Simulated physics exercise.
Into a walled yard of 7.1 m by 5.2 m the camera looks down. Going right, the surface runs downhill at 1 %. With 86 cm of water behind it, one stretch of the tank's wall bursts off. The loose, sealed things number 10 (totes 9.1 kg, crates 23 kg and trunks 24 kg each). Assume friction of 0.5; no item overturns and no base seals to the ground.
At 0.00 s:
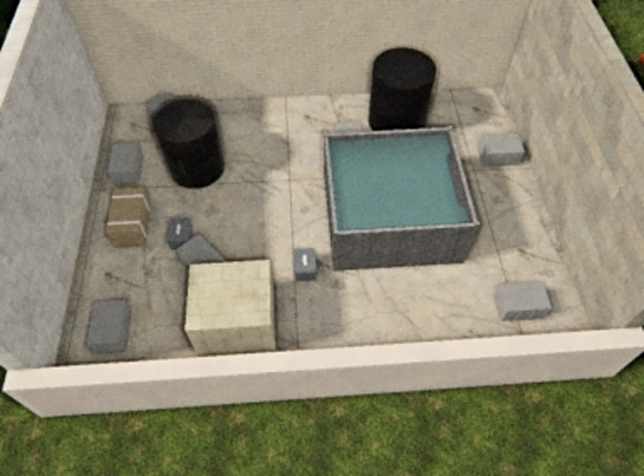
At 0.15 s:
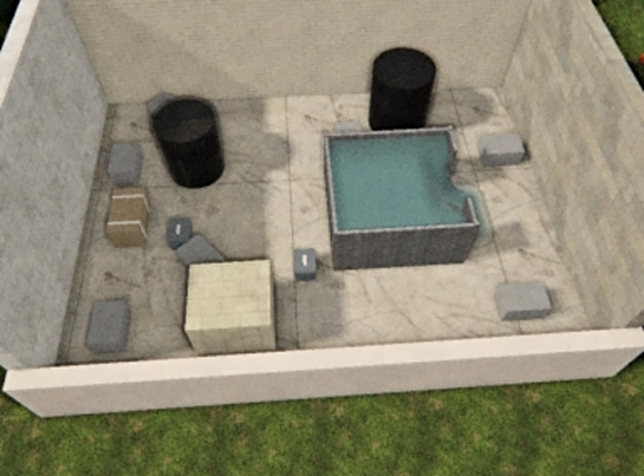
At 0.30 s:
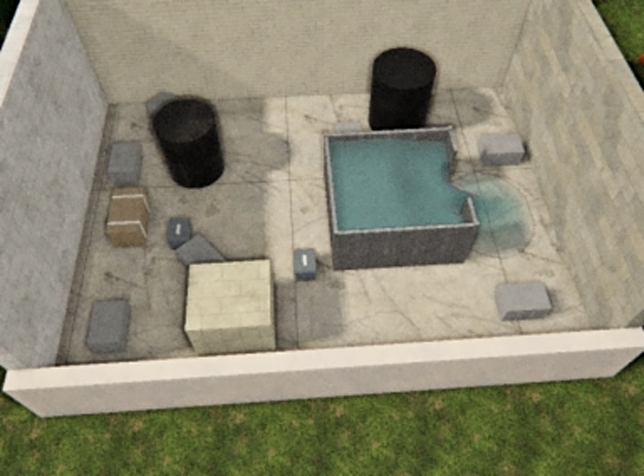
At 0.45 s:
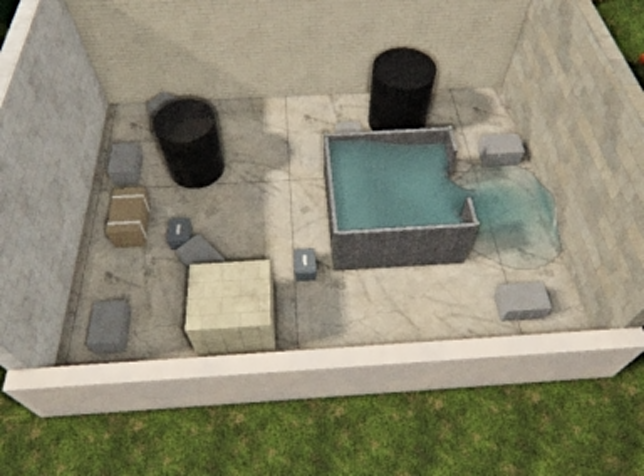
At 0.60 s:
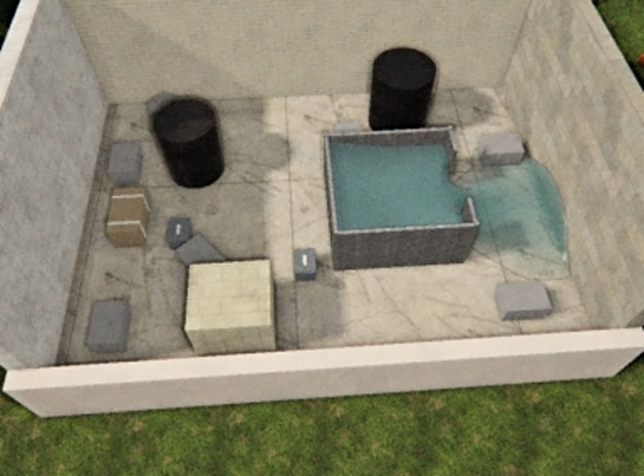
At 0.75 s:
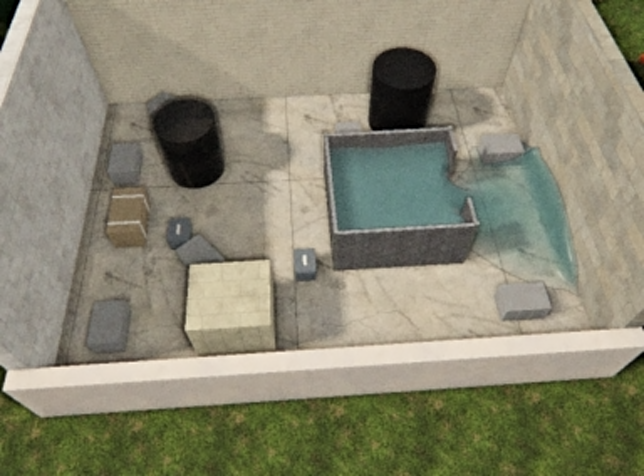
We see a walled yard with a square tank of water, two dark cylinders and scattered blocks; part of the tank's right side opens, and water pours out, fanning across the floor to the right-hand wall while the blocks stay still.
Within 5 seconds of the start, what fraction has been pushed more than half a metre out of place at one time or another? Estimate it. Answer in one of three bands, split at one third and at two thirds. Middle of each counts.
Under a third.
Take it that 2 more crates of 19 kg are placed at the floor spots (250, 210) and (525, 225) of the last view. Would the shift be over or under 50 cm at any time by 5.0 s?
Result in order: Not exceeded; exceeded.
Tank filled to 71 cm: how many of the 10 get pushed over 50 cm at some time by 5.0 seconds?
Then the count would be 2.
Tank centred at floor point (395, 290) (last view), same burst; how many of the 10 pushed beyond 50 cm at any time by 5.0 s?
Then 2 of them would.
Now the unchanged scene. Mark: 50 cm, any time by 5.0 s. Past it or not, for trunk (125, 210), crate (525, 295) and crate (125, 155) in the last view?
Within the mark, beyond the mark, within the mark.
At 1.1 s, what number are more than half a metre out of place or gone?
By my reckoning, 0.
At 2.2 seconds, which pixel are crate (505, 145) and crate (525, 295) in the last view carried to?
First near (439, 103), second near (497, 293).
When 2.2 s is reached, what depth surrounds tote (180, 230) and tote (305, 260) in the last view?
First about 0 cm, second about 0 cm.
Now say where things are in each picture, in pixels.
A crate at (503, 144) rests on the ground; a tote at (178, 229), on the bottom; 3.1 m2 under water; 0 of 10 have shifted, in the first picture.
A crate at (503, 144), on the bottom; a tote at (178, 229), on the bottom; 3.7 m2 under water; 0 of 10 have shifted, in the second picture.
A crate at (503, 144) rests on the ground; a tote at (178, 229), on the bottom; water covers 4.6 m2; 0 of 10 have shifted, in the third picture.
A crate at (503, 144), on the bottom; a tote at (178, 229), on the bottom; 5.5 m2 under water; 0 of 10 have shifted, in the fourth picture.
A crate at (503, 144), on the bottom; a tote at (178, 229) rests on the ground; 5.8 m2 under water; 0 of 10 have shifted, in the fifth picture.
A crate at (503, 144) rests on the ground; a tote at (178, 229) rests on the ground; water covers 6.1 m2; 0 of 10 have shifted, in the sixth picture.
After 1.1 s 0 of 10 are over 50 cm from their spots; 0 afloat.
After 2.2 s 1 of 10 are over 50 cm from their spots; 0 afloat.
After 3.5 s 2 of 10 are over 50 cm from their spots; 0 afloat.
After 5.0 s 3 of 10 are over 50 cm from their spots, and 3 have been at some point; 1 afloat.
